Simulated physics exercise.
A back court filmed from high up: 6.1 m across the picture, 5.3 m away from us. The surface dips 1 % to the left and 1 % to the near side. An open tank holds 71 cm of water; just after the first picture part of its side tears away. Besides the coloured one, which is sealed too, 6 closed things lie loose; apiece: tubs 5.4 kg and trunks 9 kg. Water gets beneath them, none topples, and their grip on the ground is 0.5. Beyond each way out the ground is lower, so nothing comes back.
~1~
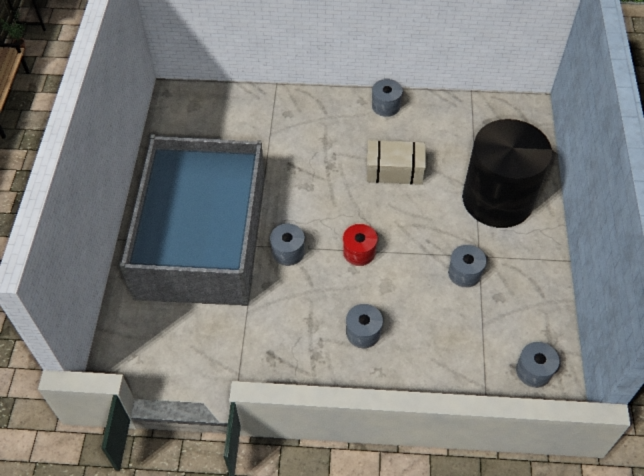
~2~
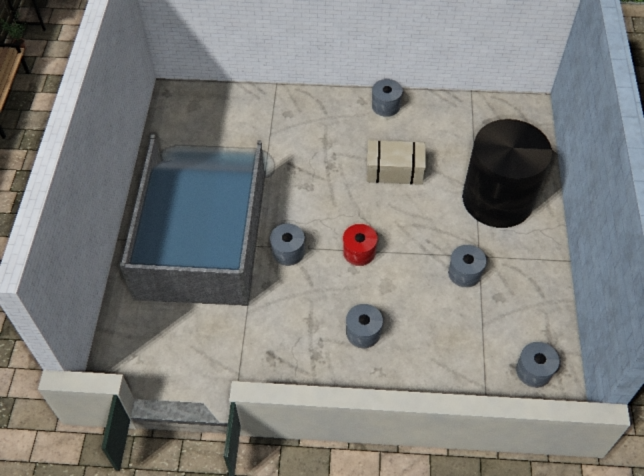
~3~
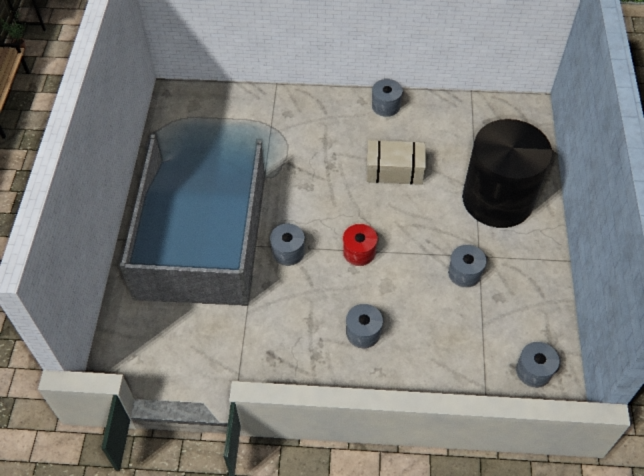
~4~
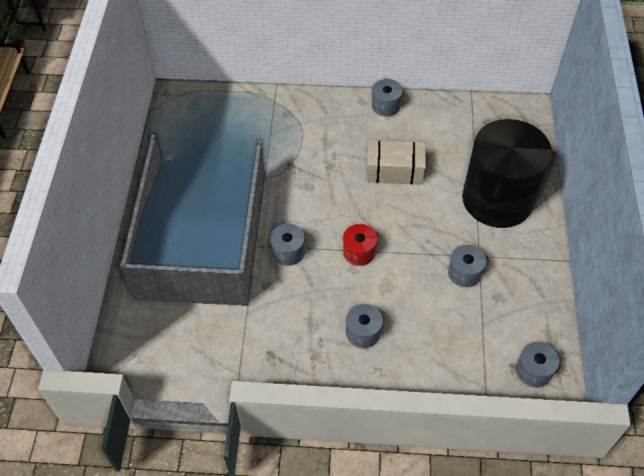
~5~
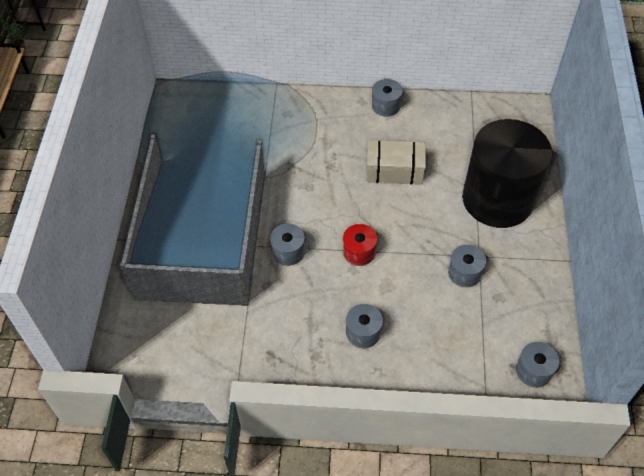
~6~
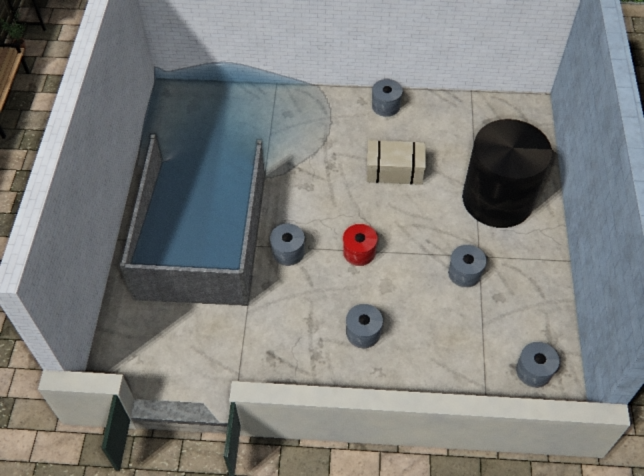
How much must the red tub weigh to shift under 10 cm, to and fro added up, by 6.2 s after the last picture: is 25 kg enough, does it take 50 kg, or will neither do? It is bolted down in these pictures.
Verdict: The smaller load will do.
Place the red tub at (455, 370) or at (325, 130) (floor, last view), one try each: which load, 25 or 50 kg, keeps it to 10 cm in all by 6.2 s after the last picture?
In that order: The smaller is enough; neither is enough.
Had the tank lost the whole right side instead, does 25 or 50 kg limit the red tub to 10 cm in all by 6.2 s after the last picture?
Then neither load is enough.
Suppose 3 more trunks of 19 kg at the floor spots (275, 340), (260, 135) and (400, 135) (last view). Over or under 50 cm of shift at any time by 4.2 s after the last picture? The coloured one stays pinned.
In that order: Under, more, more.
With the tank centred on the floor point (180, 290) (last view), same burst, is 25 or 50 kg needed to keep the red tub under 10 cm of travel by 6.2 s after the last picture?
In that case the lower weight is enough.
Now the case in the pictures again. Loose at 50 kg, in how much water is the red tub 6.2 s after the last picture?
About 2 cm.
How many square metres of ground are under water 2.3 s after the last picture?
Roughly 16 m2.
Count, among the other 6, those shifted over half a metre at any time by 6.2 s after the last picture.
4 of them.
Then, 0.6 s after the last picture the red tub would be 0 cm from its start with 25 kg and 0 cm from its start with 50 kg; 0 cm of water round it then.
Then, 2.3 s after the last picture the red tub would be 0 cm from its start with 25 kg and 0 cm from its start with 50 kg; 0 cm of water round it then.
Then, 4.2 s after the last picture the red tub would be 0 cm from its start with 25 kg and 0 cm from its start with 50 kg; 2 cm of water round it then.
Then, 6.2 s after the last picture the red tub would be 0 cm from its start with 25 kg and 0 cm from its start with 50 kg; 2 cm of water round it then.
